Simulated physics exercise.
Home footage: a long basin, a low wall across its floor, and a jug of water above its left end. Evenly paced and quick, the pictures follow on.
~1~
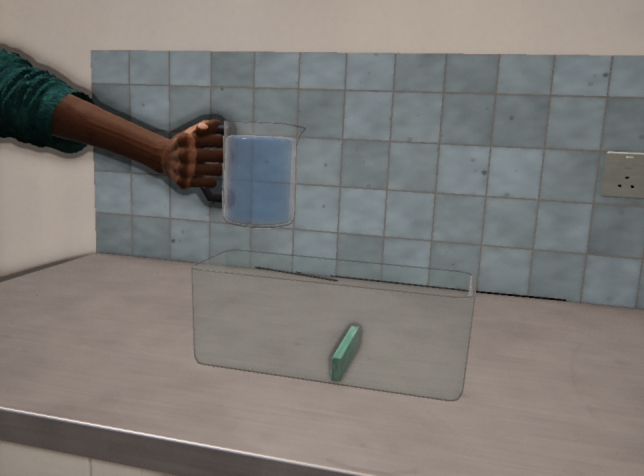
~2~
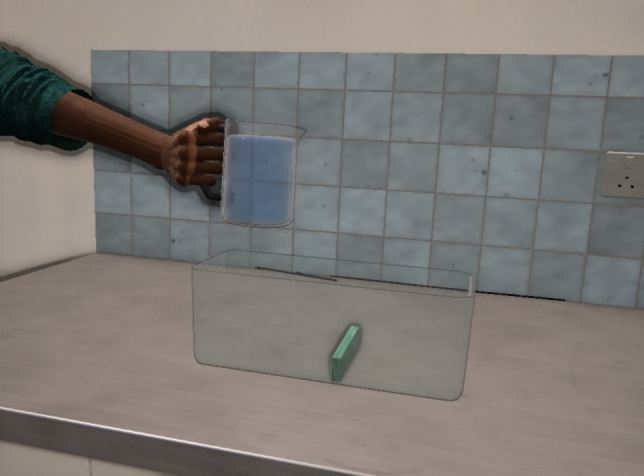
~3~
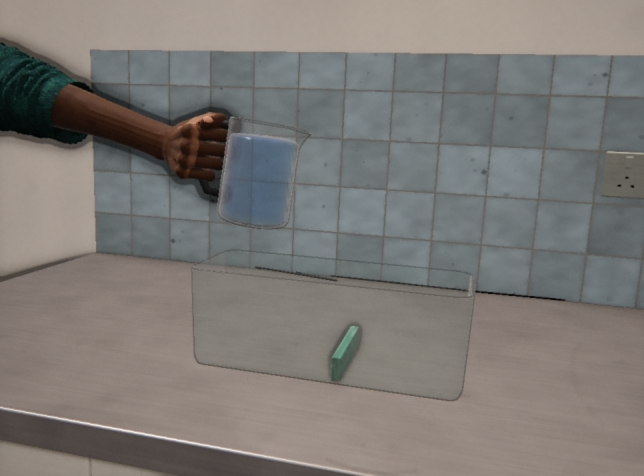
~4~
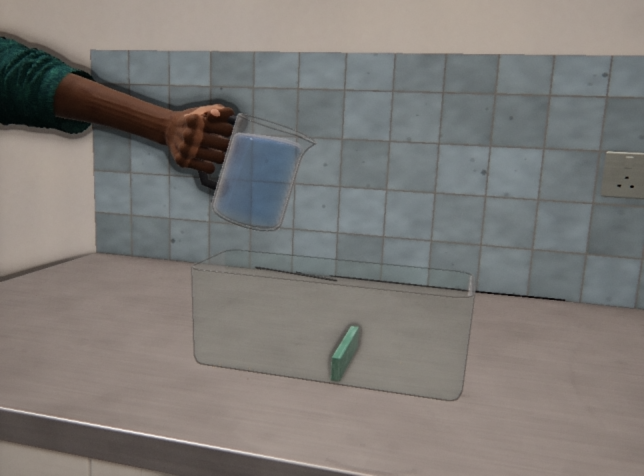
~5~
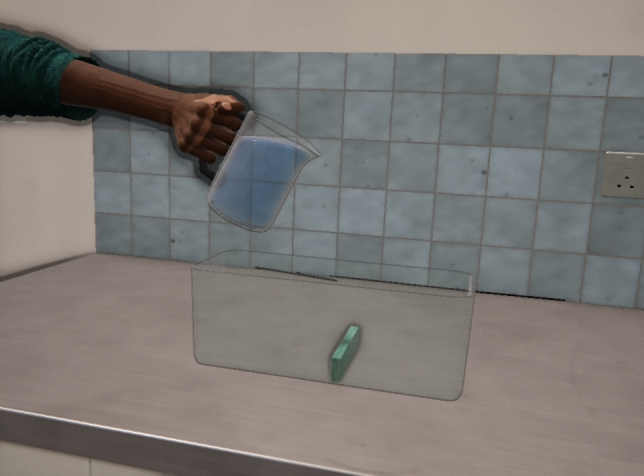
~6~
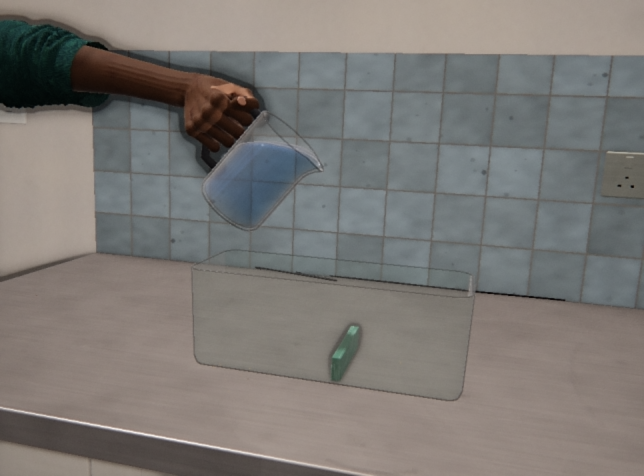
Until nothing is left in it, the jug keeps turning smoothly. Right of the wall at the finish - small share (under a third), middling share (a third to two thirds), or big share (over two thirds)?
Middling.
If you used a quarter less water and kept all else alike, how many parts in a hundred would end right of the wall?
20 %.
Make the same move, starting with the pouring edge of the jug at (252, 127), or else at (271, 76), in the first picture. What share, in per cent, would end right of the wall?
Near 20 % and 10 %.
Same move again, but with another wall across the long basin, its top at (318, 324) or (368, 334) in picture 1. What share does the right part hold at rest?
In order, some 90 and 10 in a hundred.
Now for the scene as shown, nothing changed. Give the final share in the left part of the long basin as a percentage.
Around 55 %.
A moment on, the jug is tipped right over and 51 per cent is still to pour, 9 is left of the wall and 18 right of it.
Next, the jug is tipped right over and 8 per cent is still to pour, 49 is left of the wall and 33 right of it.
Then the jug is tipped right over and 0 per cent is still to pour, 56 is left of the wall and 40 right of it.
Later the jug is tipped right over and 0 per cent is still to pour, 57 is left of the wall and 40 right of it.
Finally, 57 per cent lies left of the wall, 40 right of it and 3 outside.
